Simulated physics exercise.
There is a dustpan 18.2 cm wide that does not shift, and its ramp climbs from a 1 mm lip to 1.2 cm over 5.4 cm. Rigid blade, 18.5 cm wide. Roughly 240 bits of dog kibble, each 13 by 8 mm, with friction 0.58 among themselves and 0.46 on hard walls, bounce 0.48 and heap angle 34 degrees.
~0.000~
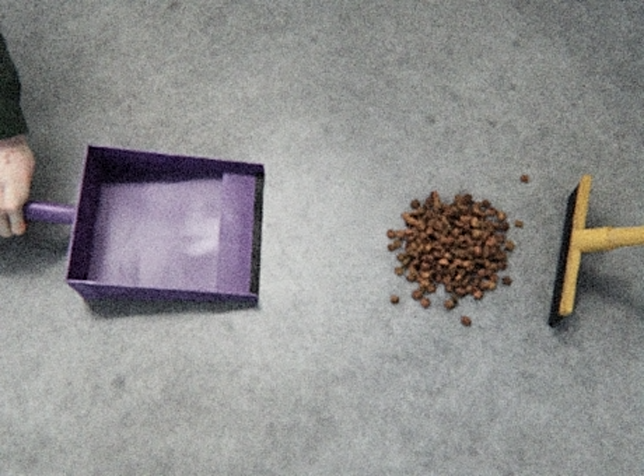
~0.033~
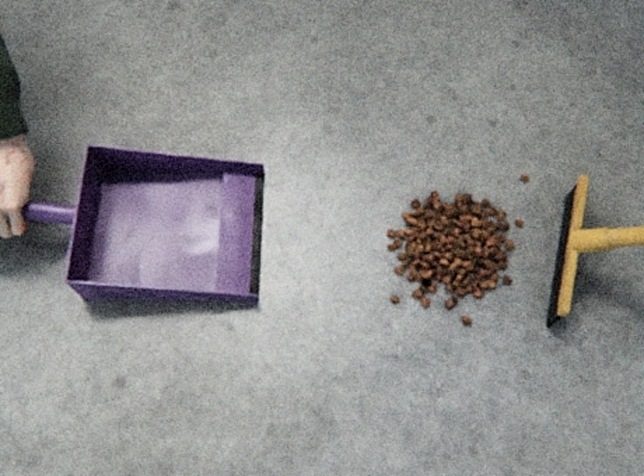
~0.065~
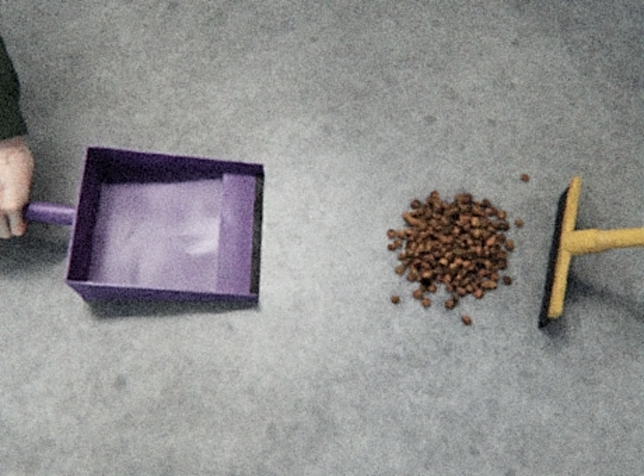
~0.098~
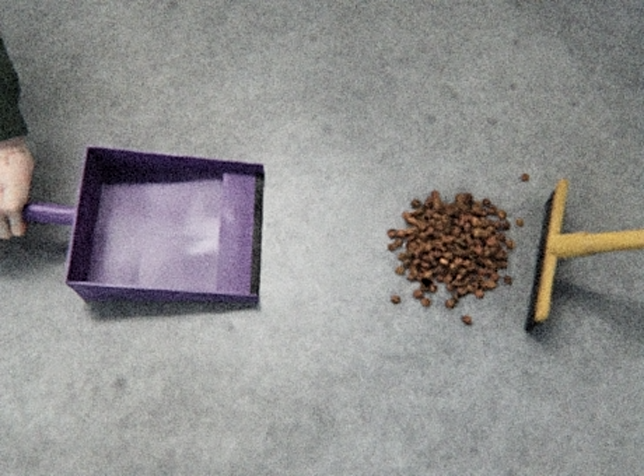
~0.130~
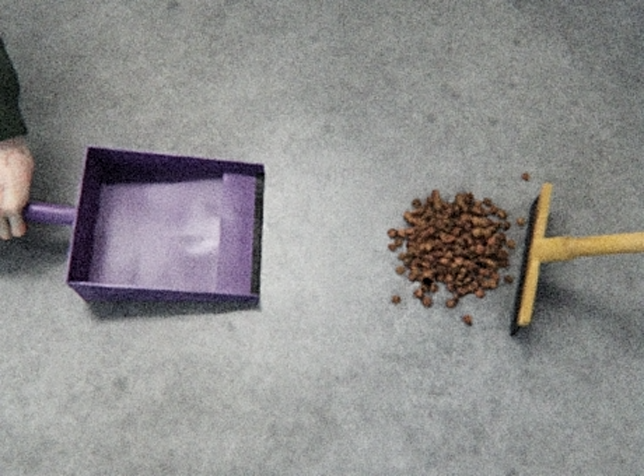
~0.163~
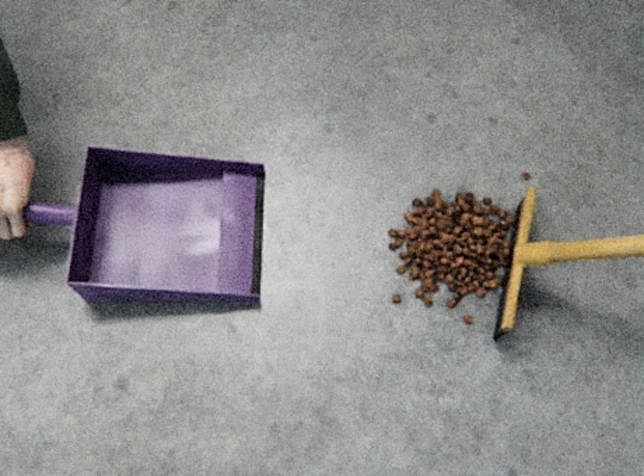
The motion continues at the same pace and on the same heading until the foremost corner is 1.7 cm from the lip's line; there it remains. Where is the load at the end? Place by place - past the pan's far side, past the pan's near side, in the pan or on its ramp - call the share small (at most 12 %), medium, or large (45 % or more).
Far side - small, near side - medium, pan - small.
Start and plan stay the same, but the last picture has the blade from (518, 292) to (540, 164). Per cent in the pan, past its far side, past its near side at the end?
You'd see pan at 20, far at 35 and near at 5.
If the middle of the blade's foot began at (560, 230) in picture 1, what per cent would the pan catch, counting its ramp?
It would come to about 10 in a hundred.
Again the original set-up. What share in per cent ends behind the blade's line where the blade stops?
Some 50 per cent.
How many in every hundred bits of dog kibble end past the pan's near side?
Some 20 %.
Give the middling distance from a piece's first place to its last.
Near 16 cm.
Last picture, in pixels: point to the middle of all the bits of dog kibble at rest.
Resting centre estimate: Around (315, 236).
Then, at 0.37 s, middle of the blade 18 cm from the lip; 0 % over the lip, far side 0 %, near side 5 %.
After 0.51 s, middle of the blade 9 cm from the lip; 0 % over the lip, far side 0 %, near side 15 %.
After 0.78 s, middle of the blade 4 cm from the lip; 5 % over the lip, far side 0 %, near side 20 %.
By 1.1 s all is still; far side 0 %, near side 20 %, pan 5 %, in front of the lip or behind the blade 80 %.
